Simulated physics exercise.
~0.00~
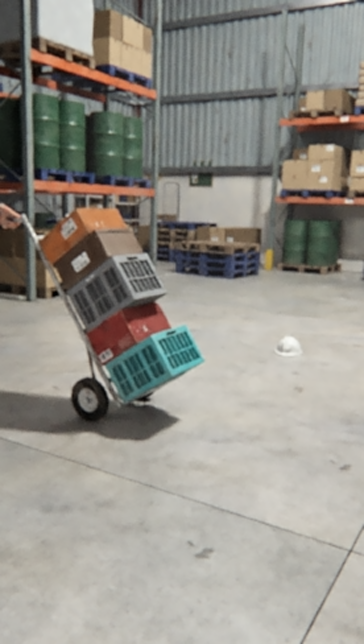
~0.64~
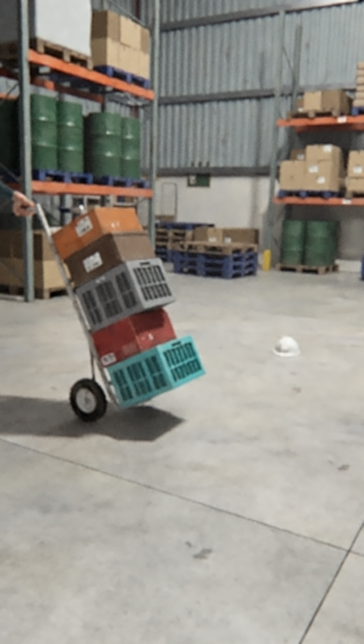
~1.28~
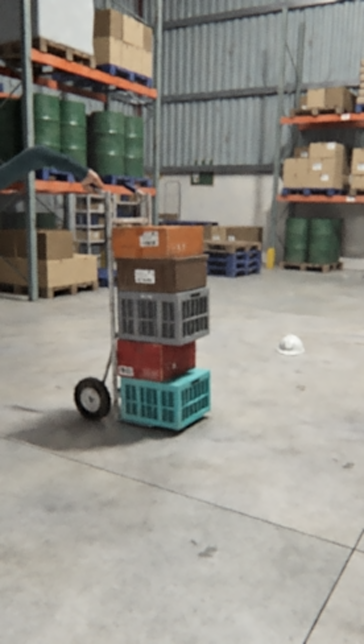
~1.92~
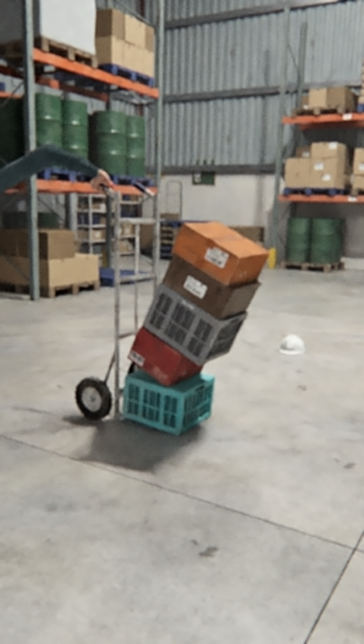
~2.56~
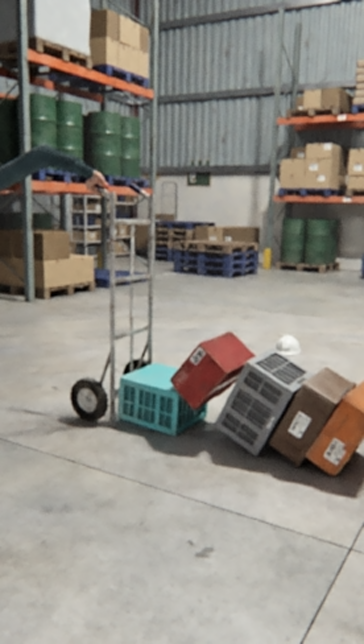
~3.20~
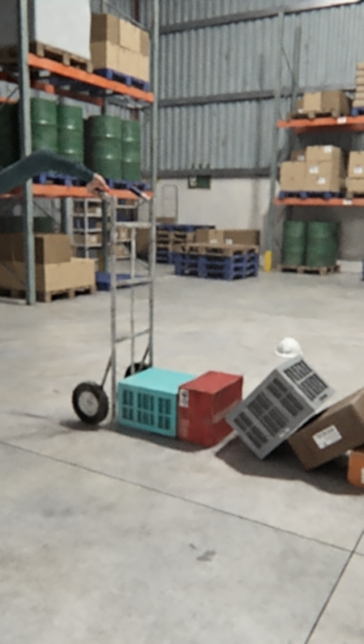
To begin with, a hand truck leans back to the left on a warehouse floor, a hand on its handle and a stack of an orange box, brown box, grey crate, red box and turquoise crate on its plate. The truck swings upright until the stack stands straight. Then the upper four pieces tip to the right while the turquoise crate stays put. They topple toward the floor in a slanting row. Finally, the red box rests beside the turquoise crate, with the grey crate, brown box and orange box sprawled to the right, the orange one partly out of view.
